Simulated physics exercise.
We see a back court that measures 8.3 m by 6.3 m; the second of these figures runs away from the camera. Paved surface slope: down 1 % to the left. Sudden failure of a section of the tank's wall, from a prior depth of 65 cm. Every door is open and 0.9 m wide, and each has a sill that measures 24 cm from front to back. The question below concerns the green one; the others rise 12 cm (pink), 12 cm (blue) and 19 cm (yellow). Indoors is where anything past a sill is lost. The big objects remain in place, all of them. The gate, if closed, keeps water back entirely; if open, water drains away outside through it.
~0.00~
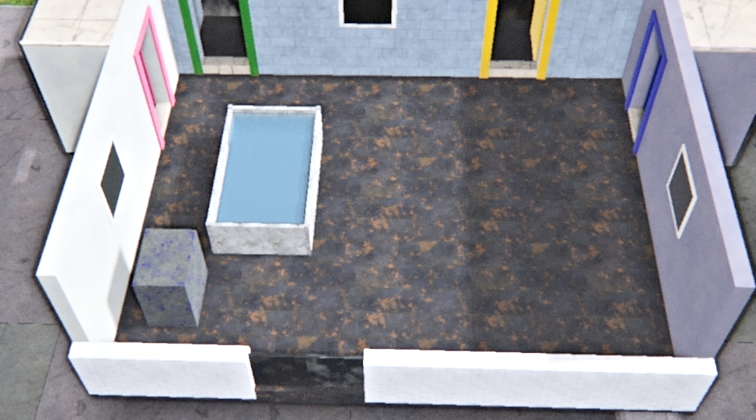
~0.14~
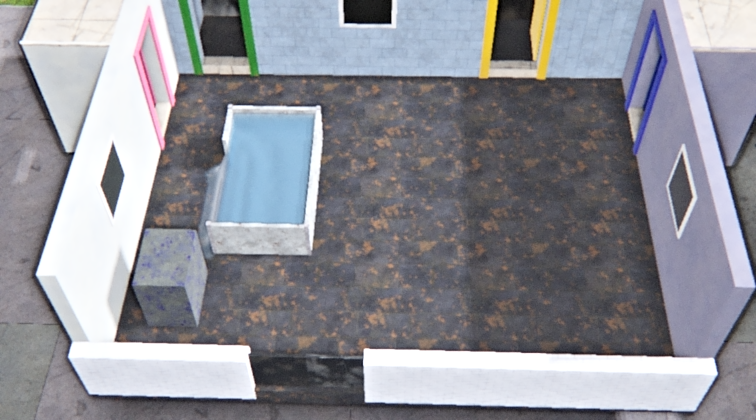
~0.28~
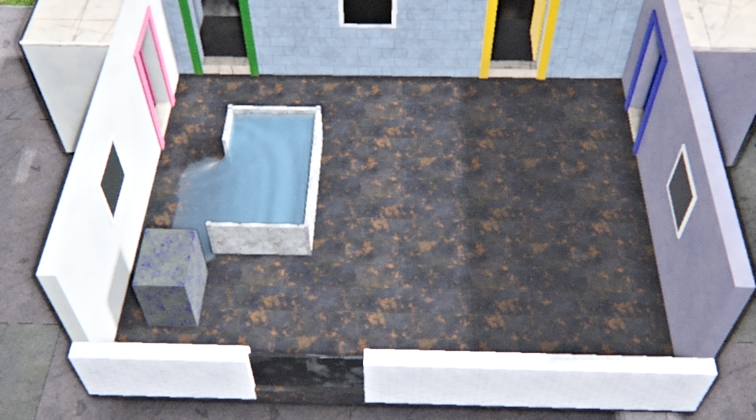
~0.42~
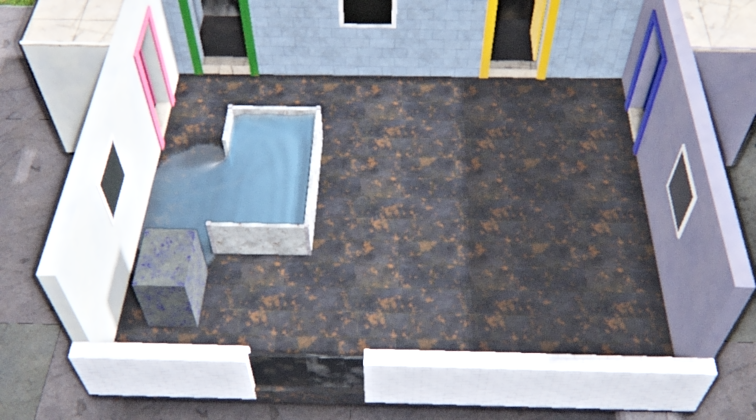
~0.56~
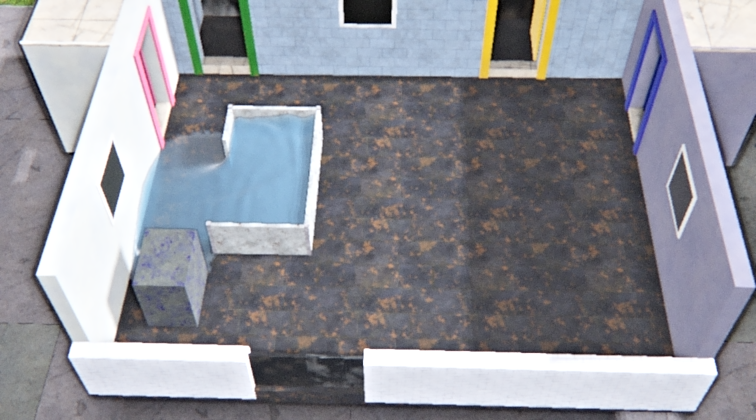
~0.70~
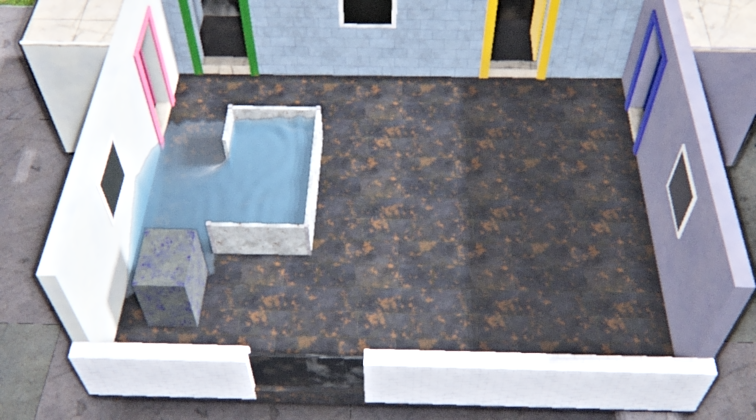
A walled courtyard with a dark, rust-flecked floor is seen from high above by a camera that stays still. A white-walled tank of blue water stands left of centre, with a grey block in front of it, a pink door on the left, green and yellow doors at the back, and a blue one on the right. Part of the tank's left wall gives way, and water pours through the gap, spreading leftward across the floor to the white side wall.
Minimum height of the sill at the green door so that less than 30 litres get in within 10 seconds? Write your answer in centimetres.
Roughly 17 cm.
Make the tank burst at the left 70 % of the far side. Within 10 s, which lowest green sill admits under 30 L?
Minimum height: Approx. 28 cm.
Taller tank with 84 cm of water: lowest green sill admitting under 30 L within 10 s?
Then around 24 centimetres.
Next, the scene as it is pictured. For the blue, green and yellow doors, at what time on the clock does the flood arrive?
Arrival times - blue: 6.5 s; green: 1.6 s; yellow: 4.0 s.
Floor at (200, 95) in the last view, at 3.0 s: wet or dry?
At that moment it's submerged.
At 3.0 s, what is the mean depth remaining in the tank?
Around 17 cm deep on average.
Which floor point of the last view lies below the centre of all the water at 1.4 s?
I'd put it close to (218, 204).
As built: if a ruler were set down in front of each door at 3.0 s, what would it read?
Centimetres: Pink = 10, blue = 0, green = 20, yellow = 0.
After 1.4 s water covers 10 % of the floor, deepest (49 cm) near (156, 216); it has not reached the green door.
After 3.0 s water covers 30 % of the floor, deepest (34 cm) near (110, 361); 20 cm at the green door, 6 litres in over its 21 cm sill.
After 10.0 s water covers 100 % of the floor, deepest (10 cm) near (603, 84); 7 cm at the green door, 8 litres in over its 21 cm sill.
At the green door as built, the water arrived by 1.7 s and peaked near 25 cm at 2.2 s.
Run again over the same 10 s with other heights there, 73 litres in over 14 cm, 18 litres over 19 cm. The limit of 30 litres is kept from about 17 cm up.
